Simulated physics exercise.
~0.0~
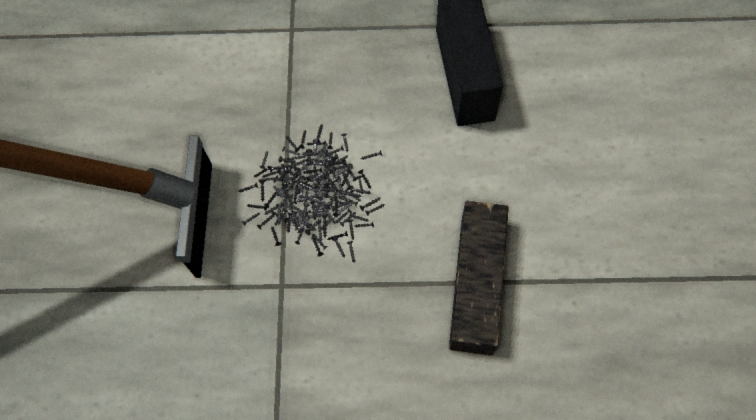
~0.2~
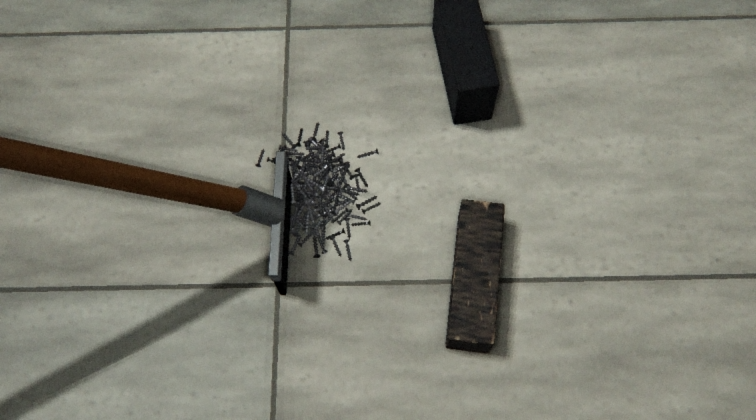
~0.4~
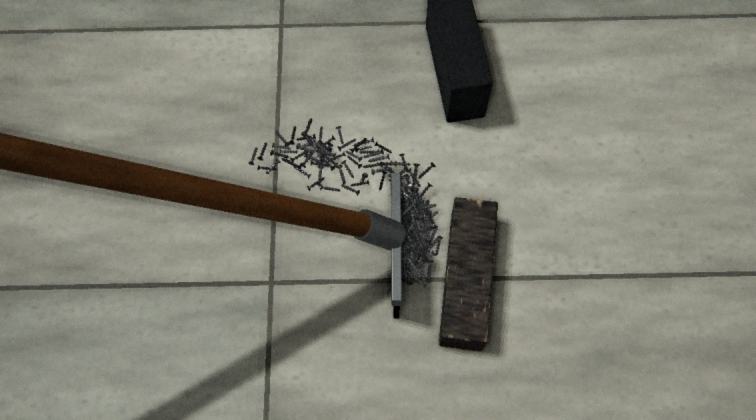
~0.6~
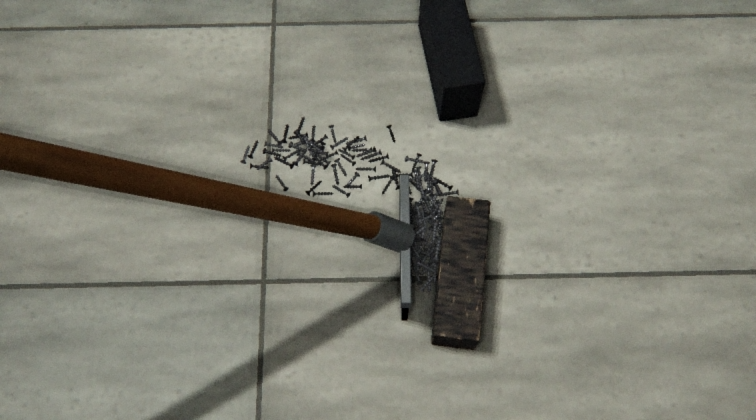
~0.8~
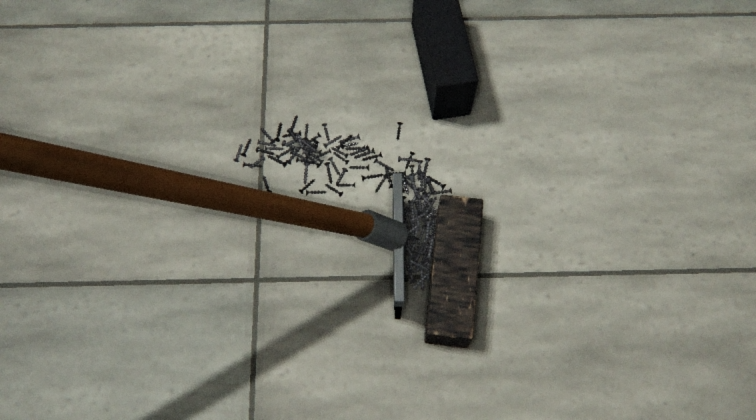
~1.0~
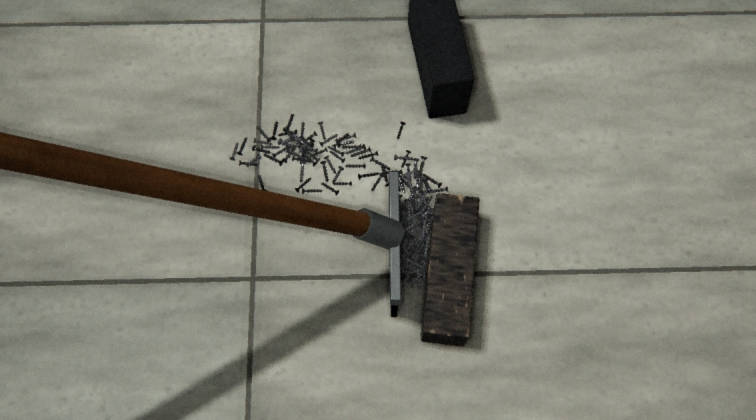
Squeegee with a wooden handle pushing a pile of dark screws right across pale tiles, leaving some behind and stopping before a block.
